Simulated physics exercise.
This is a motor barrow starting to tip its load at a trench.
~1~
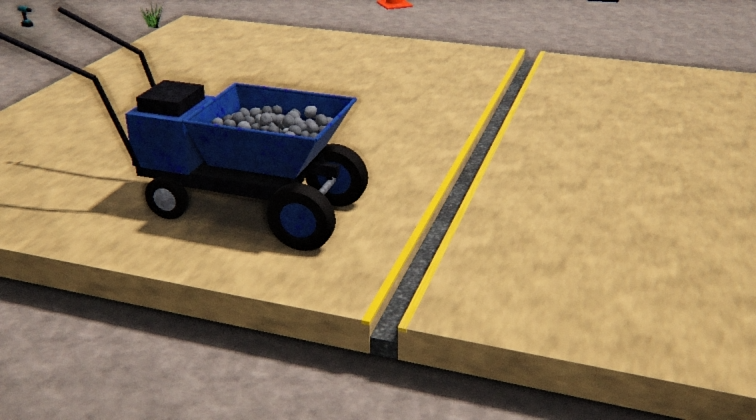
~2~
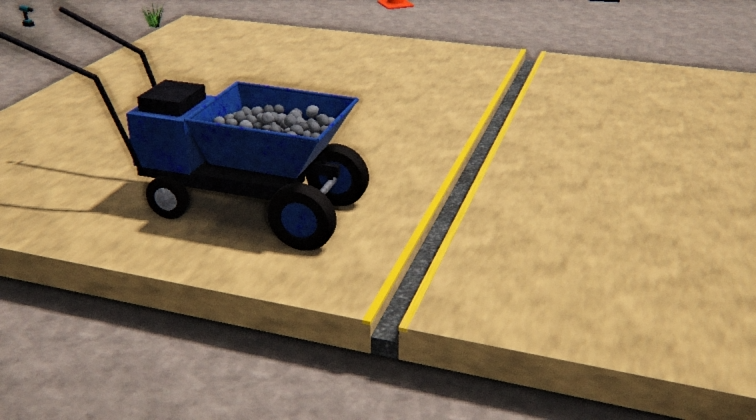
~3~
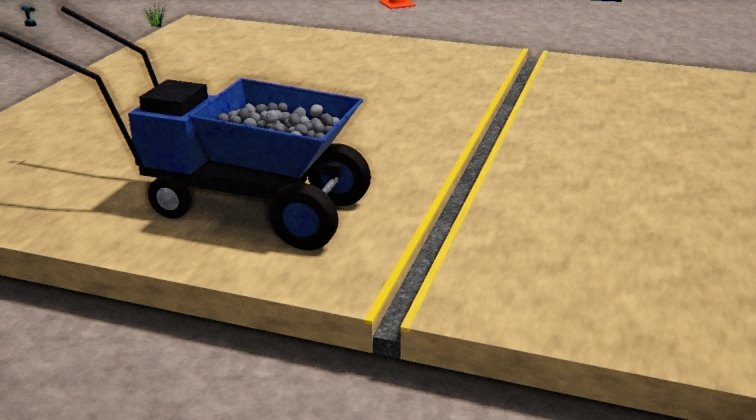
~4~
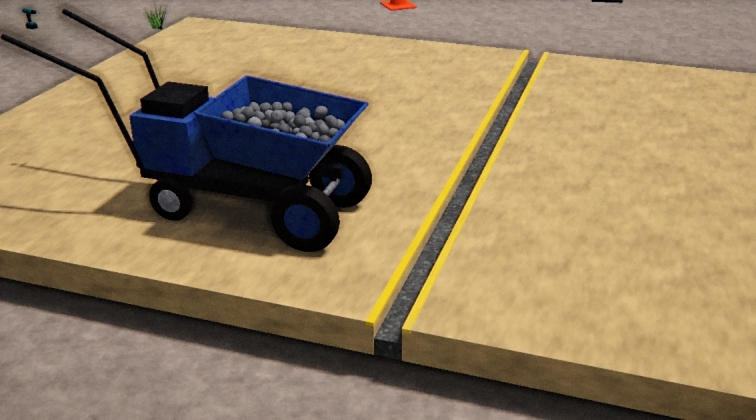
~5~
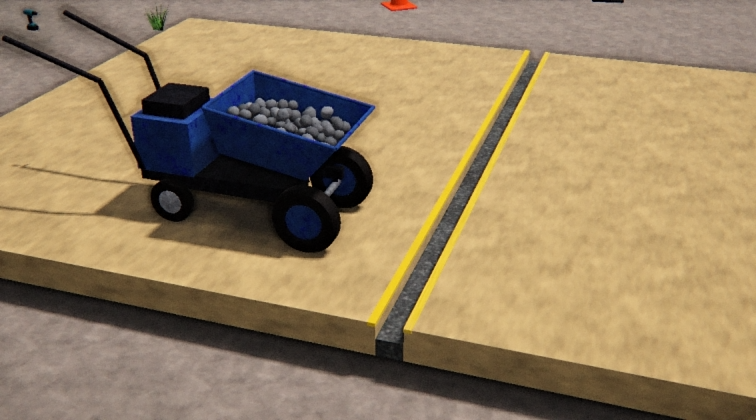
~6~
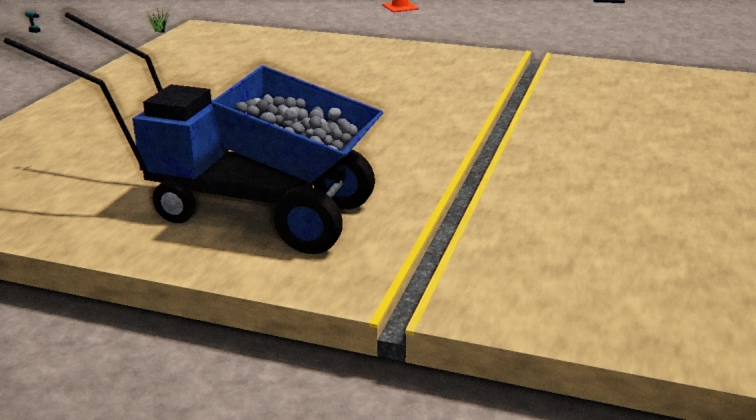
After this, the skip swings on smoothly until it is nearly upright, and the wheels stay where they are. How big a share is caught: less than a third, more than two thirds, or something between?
It catches from one third to two thirds.
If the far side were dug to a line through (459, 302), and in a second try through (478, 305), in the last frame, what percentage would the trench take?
In turn 80 and 90 in a hundred.
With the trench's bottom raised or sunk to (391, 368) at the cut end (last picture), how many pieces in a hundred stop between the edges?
It comes to 70 per cent or so.
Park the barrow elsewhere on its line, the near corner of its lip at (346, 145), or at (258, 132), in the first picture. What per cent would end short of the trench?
In turn 0 and 80 in a hundred.
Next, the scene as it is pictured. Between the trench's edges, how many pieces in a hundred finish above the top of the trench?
About 50 per cent.
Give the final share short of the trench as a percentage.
Some 15 per cent.
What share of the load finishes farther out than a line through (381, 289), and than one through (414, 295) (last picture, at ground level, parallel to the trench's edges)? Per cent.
Roughly 90 per cent, and 40 per cent.
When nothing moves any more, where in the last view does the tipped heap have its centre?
Roughly at (439, 240).
Shortly afterwards, skip tipped steeply; the whole lot in the skip.
Next, skip tipped right over; the bulk in the skip; only a few short of the trench; a little in or heaped over the trench; only a few beyond it; only a few falling.
Some moments later, skip tipped right over; near a quarter in the skip; a little short of the trench; near half in or heaped over the trench; near a quarter beyond it.
In the end, skip tipped right over; a little in the skip; a little short of the trench; near half in or heaped over the trench; near a quarter beyond it.
